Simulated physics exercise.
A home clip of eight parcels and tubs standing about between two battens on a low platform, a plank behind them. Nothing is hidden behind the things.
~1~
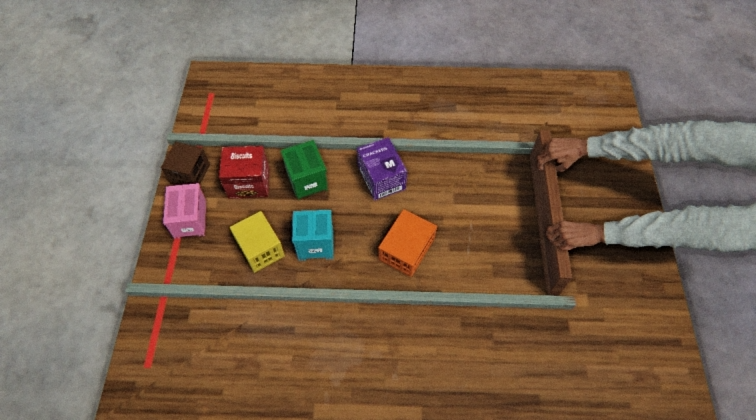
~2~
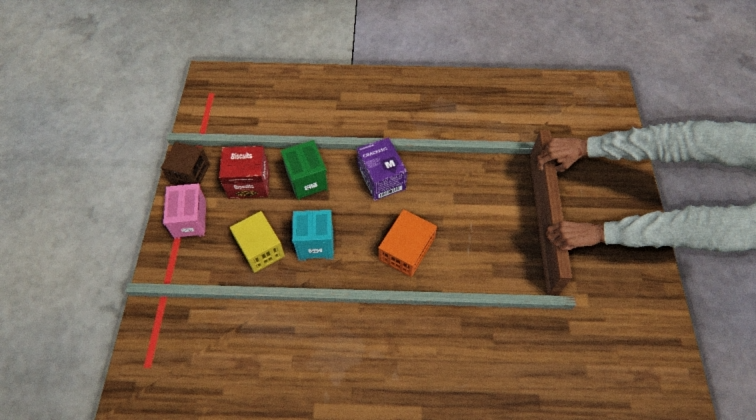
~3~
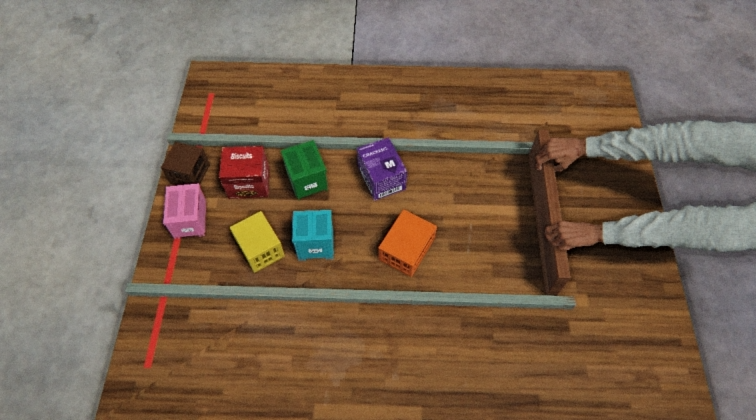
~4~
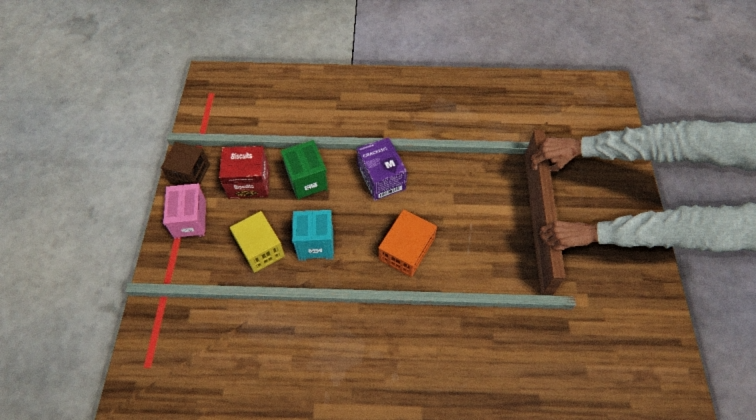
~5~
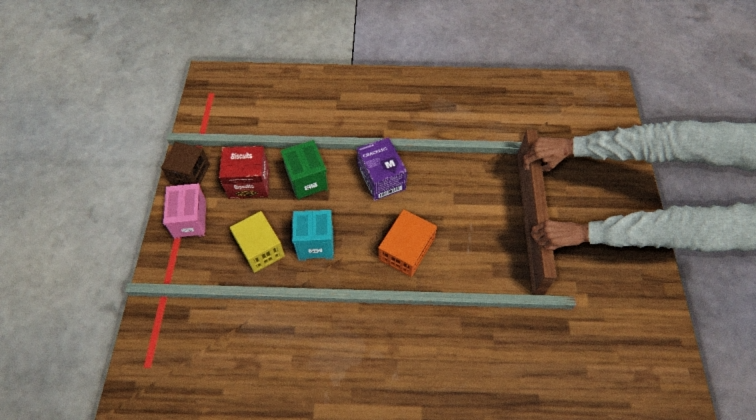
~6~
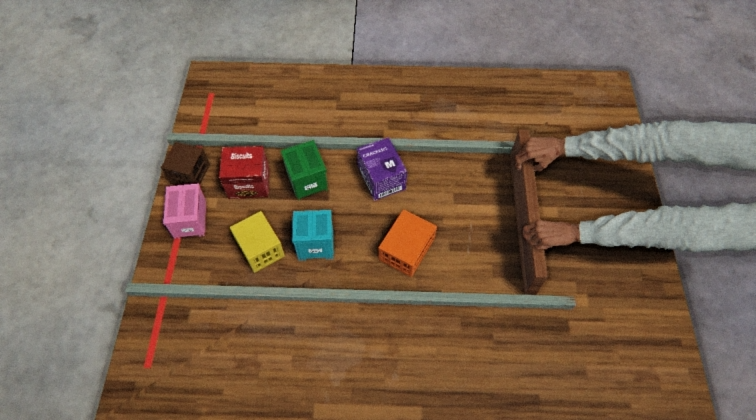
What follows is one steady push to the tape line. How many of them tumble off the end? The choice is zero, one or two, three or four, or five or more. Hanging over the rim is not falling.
In the end the number that fall off is five or more.
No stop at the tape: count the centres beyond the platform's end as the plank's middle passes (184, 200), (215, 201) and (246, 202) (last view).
In that order 6, 4 and 2.
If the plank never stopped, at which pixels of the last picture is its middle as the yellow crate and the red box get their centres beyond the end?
Near (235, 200) and (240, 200).
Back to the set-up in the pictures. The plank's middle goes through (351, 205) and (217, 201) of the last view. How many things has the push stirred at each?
First 5, then 8.
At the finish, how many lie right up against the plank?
2 of them.
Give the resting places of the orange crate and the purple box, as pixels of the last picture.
Near (151, 243) and (172, 158).
Soon after, none off yet; brown crate at rest near (186, 166); pink tote at rest near (186, 211); red box at rest near (245, 173).
At rest, the number that fall off is five or more; fallen, turquoise tote, green tote, yellow crate, red box, pink tote and brown crate.
